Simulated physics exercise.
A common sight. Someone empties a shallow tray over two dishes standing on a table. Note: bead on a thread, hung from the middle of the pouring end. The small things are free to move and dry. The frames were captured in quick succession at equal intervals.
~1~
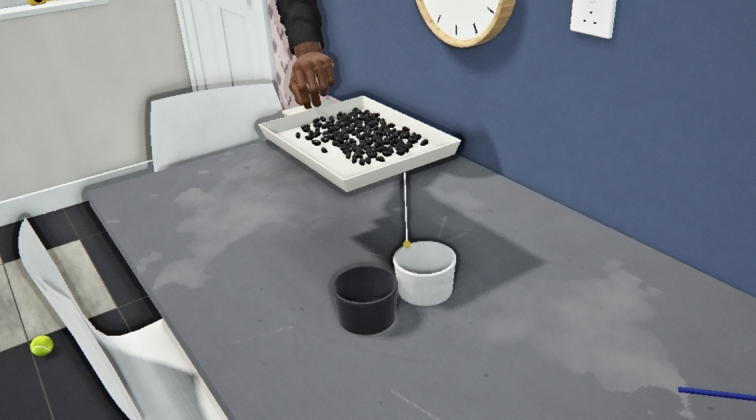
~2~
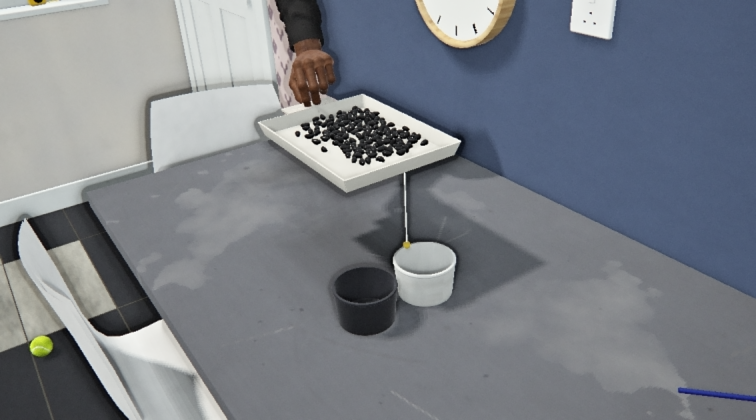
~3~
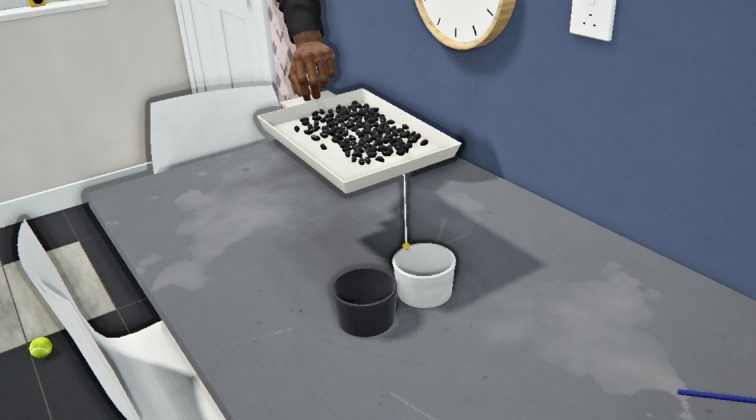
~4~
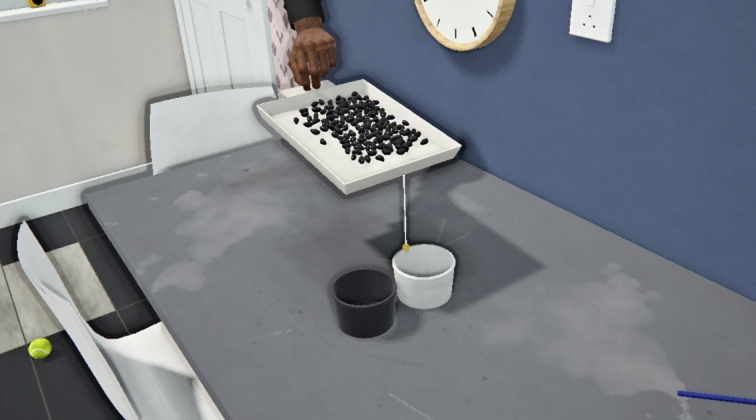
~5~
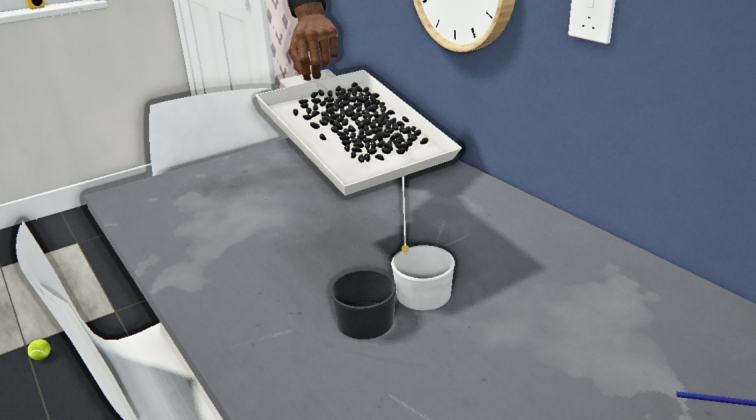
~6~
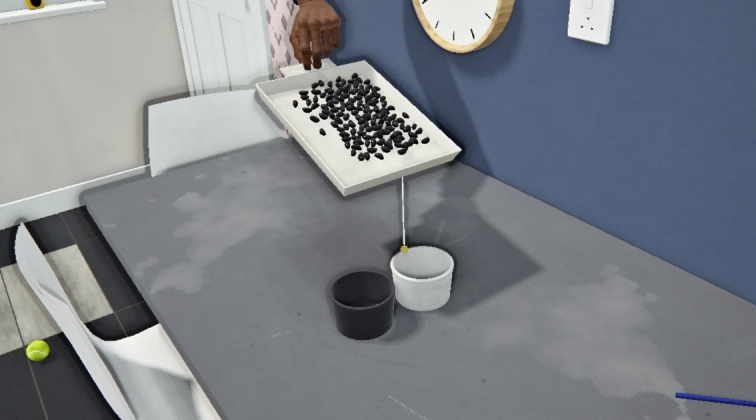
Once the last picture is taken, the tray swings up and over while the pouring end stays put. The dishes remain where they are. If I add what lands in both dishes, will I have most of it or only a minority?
Most of it finds no dish.
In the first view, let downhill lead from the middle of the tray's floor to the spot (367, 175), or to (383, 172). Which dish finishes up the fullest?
I'd say the one to the left first, then the one to the left.
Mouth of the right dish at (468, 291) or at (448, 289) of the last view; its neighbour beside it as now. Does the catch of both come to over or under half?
In order, they'd catch a minor share, and next a minor share.
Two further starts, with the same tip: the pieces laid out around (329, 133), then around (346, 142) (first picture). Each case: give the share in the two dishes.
Close to 40 %, followed by close to 20 %.
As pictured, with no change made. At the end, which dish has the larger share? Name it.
Fuller at the end: The rightward one.
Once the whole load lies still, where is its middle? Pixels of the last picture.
About (447, 298).
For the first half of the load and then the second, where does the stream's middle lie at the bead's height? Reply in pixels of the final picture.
The first part passes (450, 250); everything after passes (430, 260).
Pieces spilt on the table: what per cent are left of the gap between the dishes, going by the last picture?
Left share: Close to 0 %.
Just after the last frame, tray tipped steeply; almost all on the tray; just a few in the air.
A moment on, tray tipped right over; roughly a third on the tray; about a tenth in the right dish; roughly a quarter outside both; roughly a quarter in the air.
Further on, tray tipped past a quarter turn; about a tenth in the left dish; roughly a quarter in the right dish; roughly two thirds outside both.
When it is over, tray tipped past a quarter turn; about a tenth in the left dish; roughly a quarter in the right dish; roughly two thirds outside both.
